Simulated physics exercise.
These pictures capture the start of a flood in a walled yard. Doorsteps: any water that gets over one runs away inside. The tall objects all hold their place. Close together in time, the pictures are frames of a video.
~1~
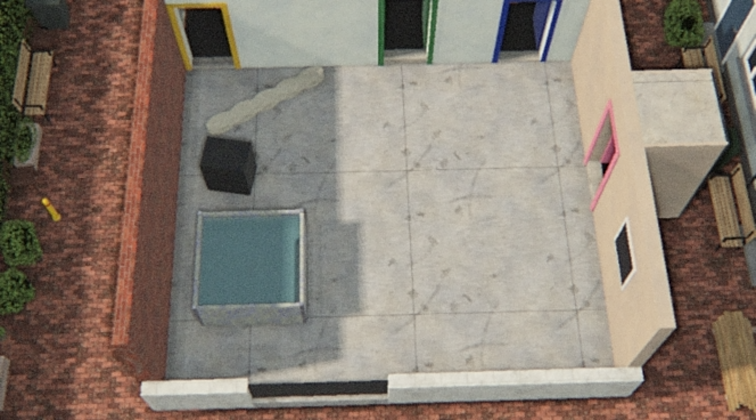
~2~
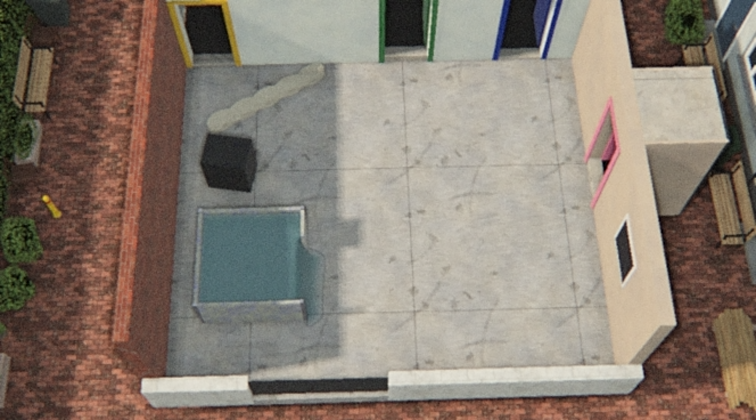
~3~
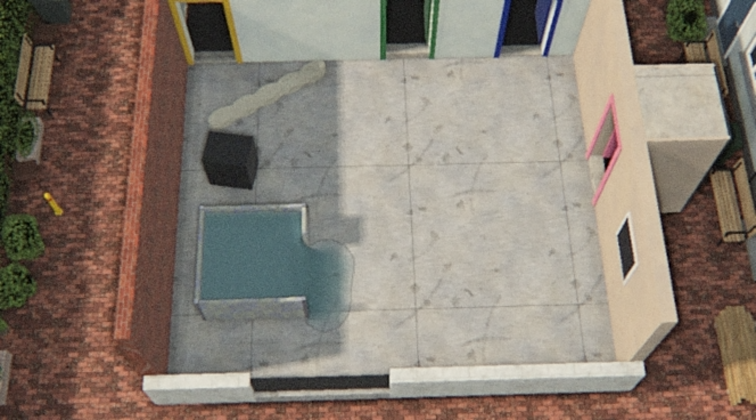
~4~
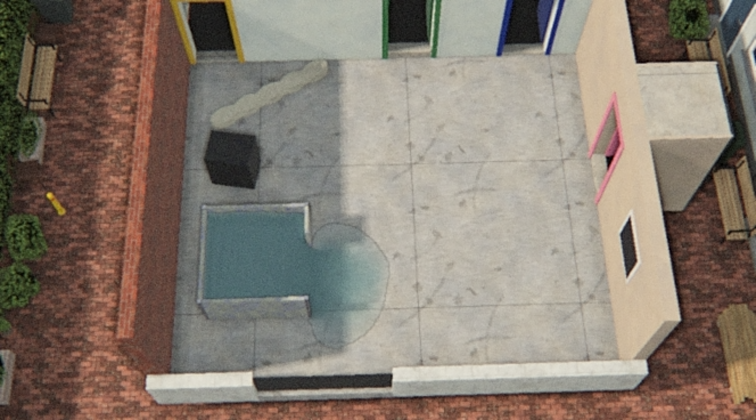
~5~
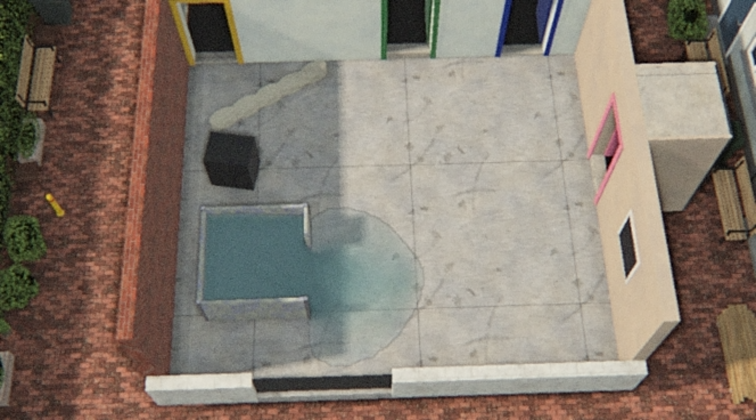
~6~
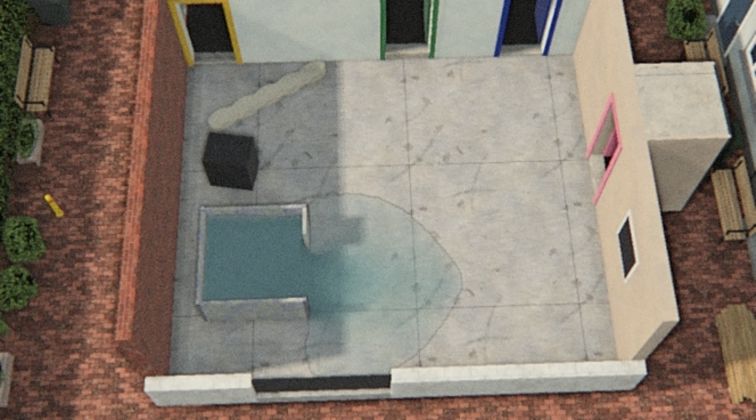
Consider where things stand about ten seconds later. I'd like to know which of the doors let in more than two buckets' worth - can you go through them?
Sure: The yellow door does not; the pink door does not; the green door does not; the blue door lets in more.
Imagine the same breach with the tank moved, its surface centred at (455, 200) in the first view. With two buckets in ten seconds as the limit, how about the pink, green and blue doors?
I reckon pink breaks the limit, green misses the mark, and blue breaks the limit.
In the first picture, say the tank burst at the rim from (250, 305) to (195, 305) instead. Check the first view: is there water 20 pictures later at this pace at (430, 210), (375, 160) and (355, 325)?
Spot one ends up deluged, spot two untouched by the spill, spot three deluged.
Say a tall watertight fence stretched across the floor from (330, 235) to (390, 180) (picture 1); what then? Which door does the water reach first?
In my view it's the pink door.
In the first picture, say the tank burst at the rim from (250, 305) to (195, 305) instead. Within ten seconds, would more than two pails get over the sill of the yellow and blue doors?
One at a time: The yellow door door exceeds the limit, the blue door door exceeds the limit.
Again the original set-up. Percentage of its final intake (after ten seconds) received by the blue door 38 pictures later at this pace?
My estimate is close to 30 per cent.
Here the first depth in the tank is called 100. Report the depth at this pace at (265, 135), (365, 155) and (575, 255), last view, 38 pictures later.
My figures are about 0, 0 and 12 percent.
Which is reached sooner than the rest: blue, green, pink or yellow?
The one in pink is the one.
A moment on, water covers 35 % of the floor; the yellow door not reached, the pink door not reached, the green door not reached, the blue door not reached.
Next, water covers 45 % of the floor; the yellow door not reached, the pink door wet at the sill, nothing in, the green door not reached, the blue door not reached.
Then, water covers 50 % of the floor; the yellow door not reached, the pink door wet at the sill, nothing in, the green door not reached, the blue door not reached.
Later, water covers 60 % of the floor; the yellow door not reached, the pink door wet at the sill, nothing in, the green door wet at the sill, nothing in, the blue door over two buckets in.
In the end, water covers 80 % of the floor; the yellow door wet at the sill, nothing in, the pink door wet at the sill, nothing in, the green door wet at the sill, nothing in, the blue door far over two buckets in.
